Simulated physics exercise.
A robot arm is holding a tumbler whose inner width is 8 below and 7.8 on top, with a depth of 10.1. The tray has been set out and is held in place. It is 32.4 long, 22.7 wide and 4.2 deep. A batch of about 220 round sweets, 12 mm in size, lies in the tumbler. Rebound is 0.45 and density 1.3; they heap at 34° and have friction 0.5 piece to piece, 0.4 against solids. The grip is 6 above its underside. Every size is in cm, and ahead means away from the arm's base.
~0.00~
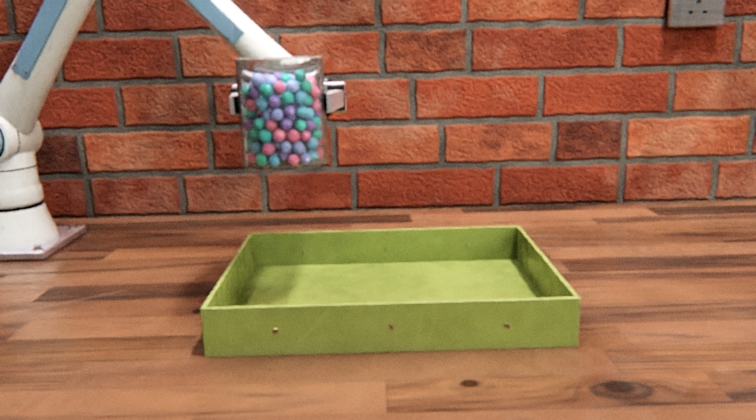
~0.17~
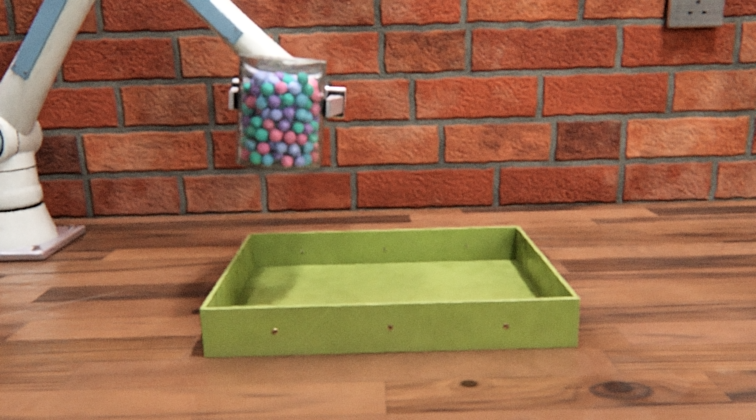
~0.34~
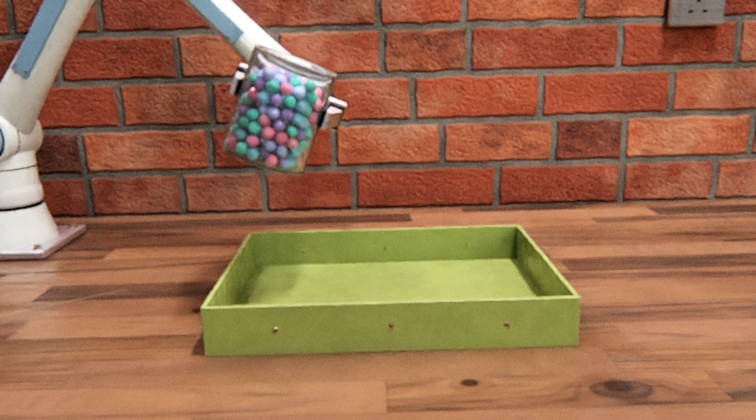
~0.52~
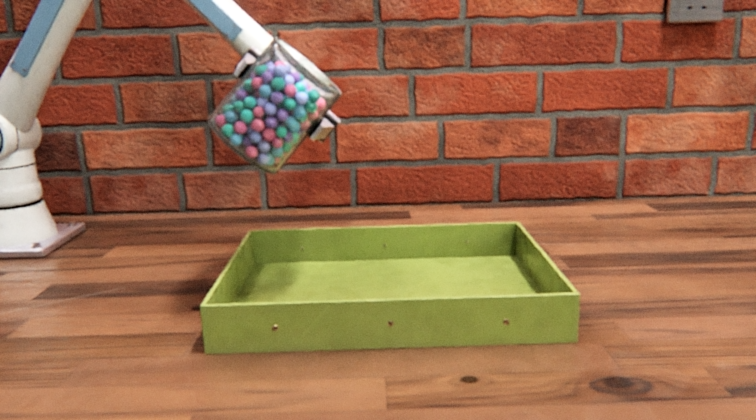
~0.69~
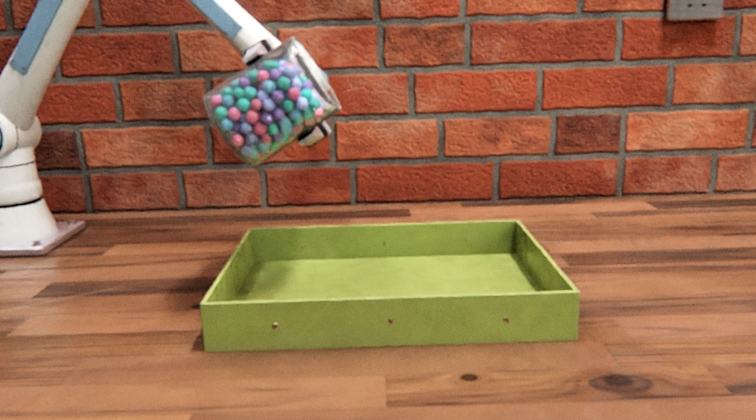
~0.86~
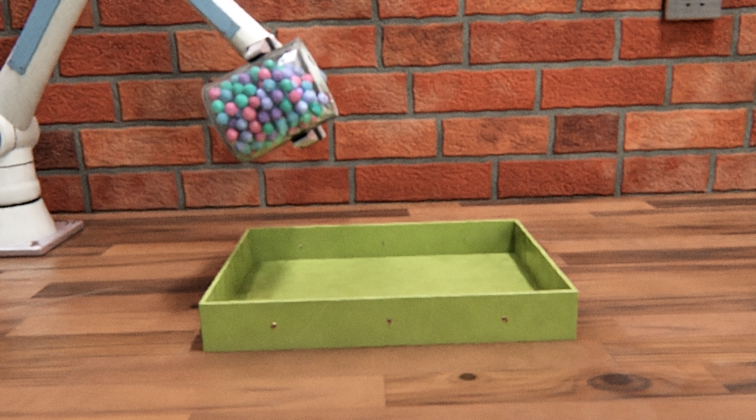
A white and pale blue robot arm reaches in from the left above a brown wooden table, seen from the front and slightly above, with a red brick wall and part of a grey socket behind. It grips a clear tumbler of pink, teal, blue and purple balls over an empty green tray. The arm tilts the upright tumbler steadily, its rim leaning rightward, and the balls shift inside.
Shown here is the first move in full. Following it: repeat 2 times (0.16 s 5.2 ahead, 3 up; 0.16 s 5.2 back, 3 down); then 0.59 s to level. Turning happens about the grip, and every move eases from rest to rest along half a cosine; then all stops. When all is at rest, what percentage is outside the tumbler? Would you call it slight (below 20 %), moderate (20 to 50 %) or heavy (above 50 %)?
I would call it moderate.
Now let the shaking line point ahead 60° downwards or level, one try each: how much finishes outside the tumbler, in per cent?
You'd get some 5 per cent with the first setting and some 30 per cent with the second.
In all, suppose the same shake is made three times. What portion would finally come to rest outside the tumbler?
It would come to about 50 %.
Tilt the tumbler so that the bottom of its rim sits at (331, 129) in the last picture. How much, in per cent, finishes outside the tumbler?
It comes out near 75 percent.
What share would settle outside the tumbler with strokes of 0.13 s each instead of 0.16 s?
65 %.
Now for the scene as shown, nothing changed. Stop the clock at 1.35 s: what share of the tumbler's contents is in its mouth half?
Roughly 45 per cent.
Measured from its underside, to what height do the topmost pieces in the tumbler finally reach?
Around 7.5 cm up.
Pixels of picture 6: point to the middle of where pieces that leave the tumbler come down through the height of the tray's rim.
They come down centred close to (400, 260).
After 1.35 s, tilted 65° forward, highest piece 25 above the table; 169 in the tumbler, 53 in the tray.
After 1.84 s, tilted 24° forward, highest piece 24 above the table; 134 in the tumbler, 87 in the tray, 1 in flight or on a rim.
After 2.29 s, level, highest piece 23 above the table; 134 in the tumbler, 88 in the tray.
After 3.34 s, level, highest piece 23 above the table; 134 in the tumbler, 88 in the tray.
At rest, 134 in the tumbler, 88 in the tray. That is 40 % outside the tumbler.
